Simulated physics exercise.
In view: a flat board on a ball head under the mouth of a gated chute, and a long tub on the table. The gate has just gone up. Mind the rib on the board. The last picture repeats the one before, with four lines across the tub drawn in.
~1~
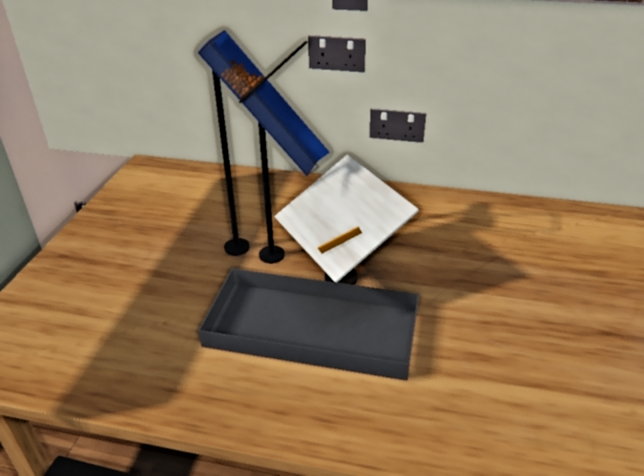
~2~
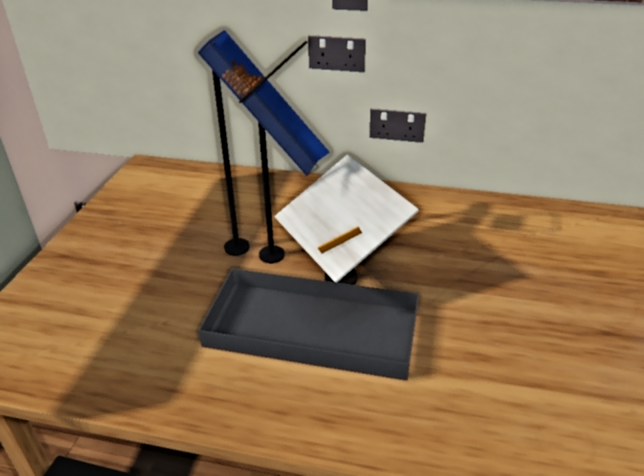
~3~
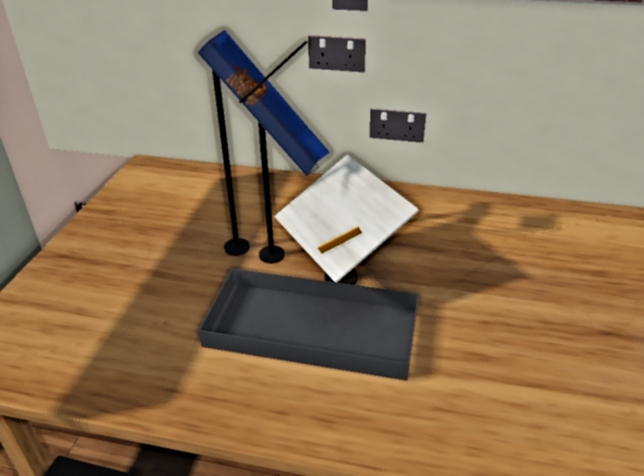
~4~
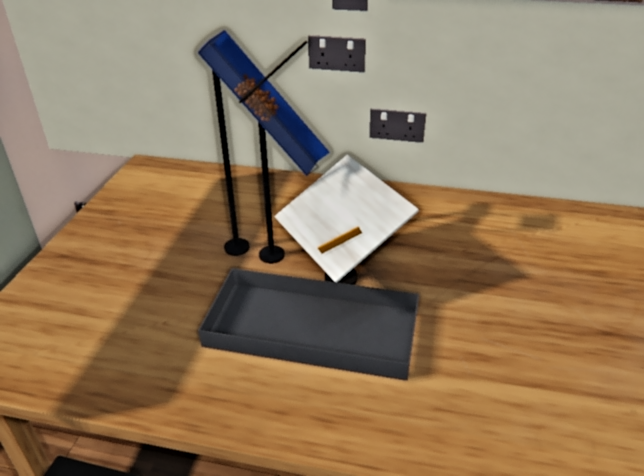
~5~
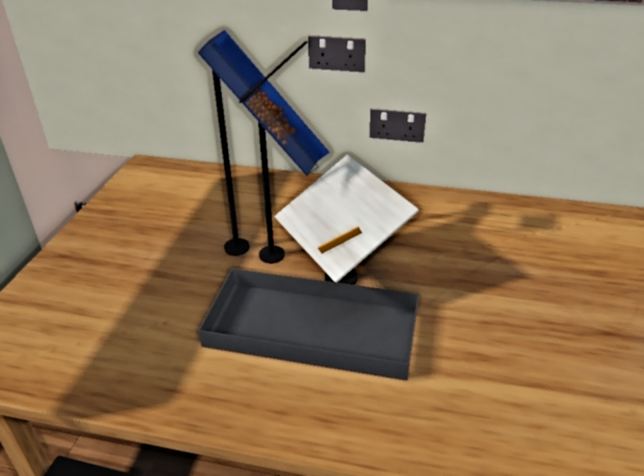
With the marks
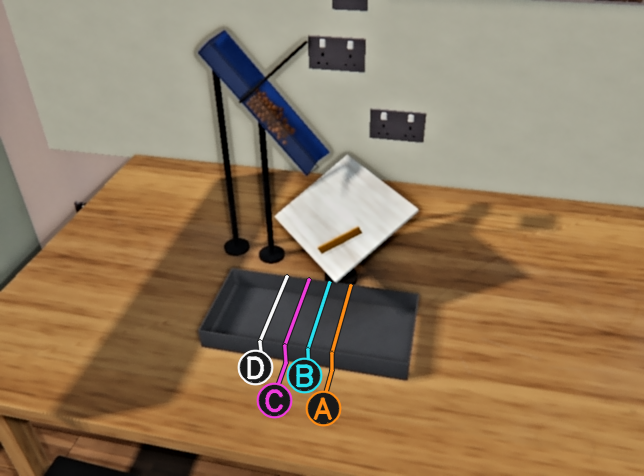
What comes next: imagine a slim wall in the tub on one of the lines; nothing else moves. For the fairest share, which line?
Line D.
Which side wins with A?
Left.
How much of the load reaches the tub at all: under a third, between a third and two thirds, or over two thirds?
Over two thirds.
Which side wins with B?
Left.
On the marked copy, line A crosses the front rim at (332, 352); line B crosses the front rim at (308, 348); line C crosses the front rim at (285, 344); line D crosses the front rim at (260, 340).
With A, of what is caught, all but a few on the left of the divider, only a few on the right.
With B, of what is caught, all but a few on the left of the divider, a small share on the right.
With C, of what is caught, all but a few on the left of the divider, a small share on the right.
With D, of what is caught, close to half on the left of the divider, close to half on the right.
